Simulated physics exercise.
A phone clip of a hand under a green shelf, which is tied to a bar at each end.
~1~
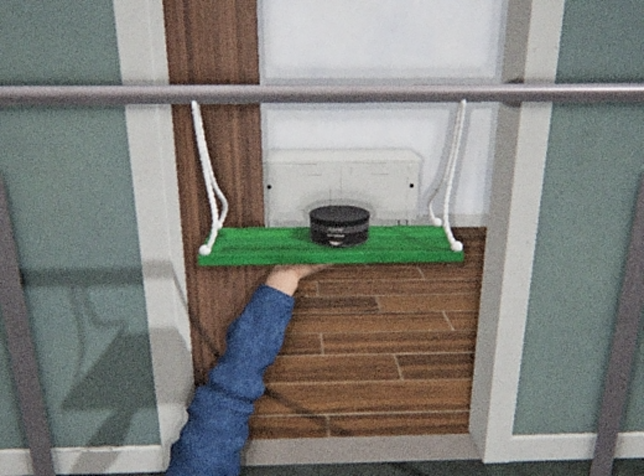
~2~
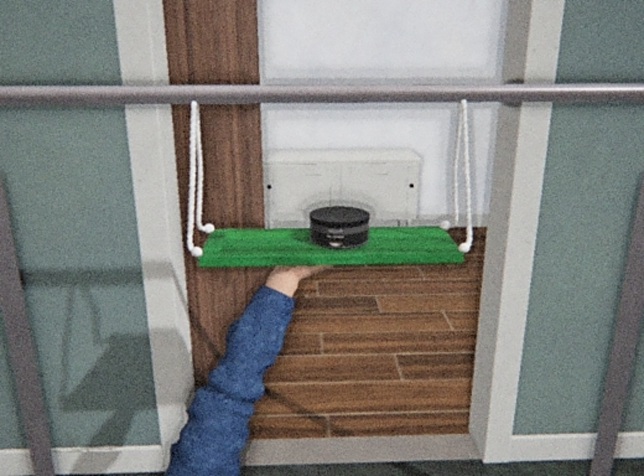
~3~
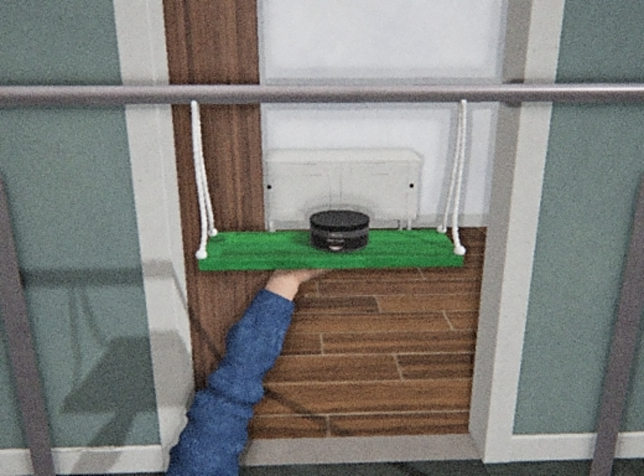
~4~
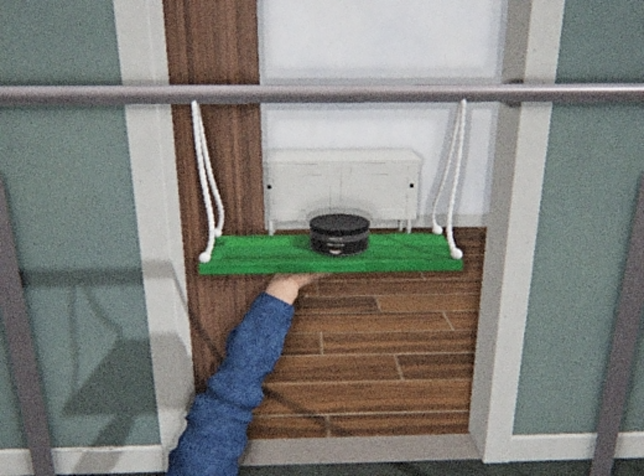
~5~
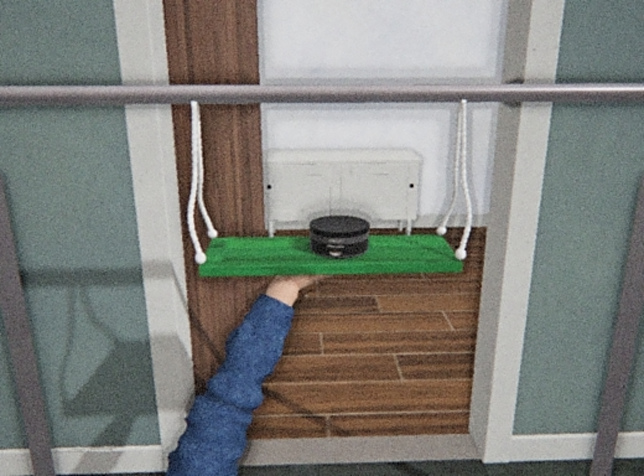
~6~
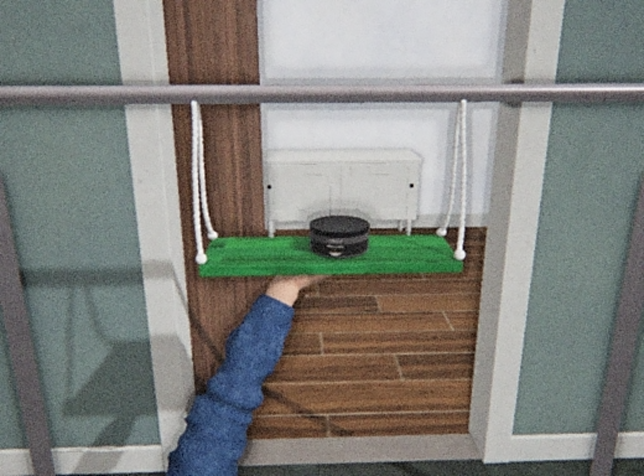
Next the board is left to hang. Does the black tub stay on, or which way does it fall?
As it turns out, the black tub remains aboard.
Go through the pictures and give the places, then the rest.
In the first frame, black tub (339, 226); green shelf (332, 259).
In the second frame, black tub (339, 227).
In the third frame, black tub (339, 230).
In the fourth frame, black tub (339, 234); green shelf (332, 268).
In the fifth frame, black tub (339, 236).
In the sixth frame, black tub (339, 236); green shelf (332, 270); left cords almost straight; right cords almost straight.
Then, 0.38 s after the last picture, board level; tub on the board near (339, 238).
At rest, board level; tub on the board near (339, 239). The black tub keeps its place.
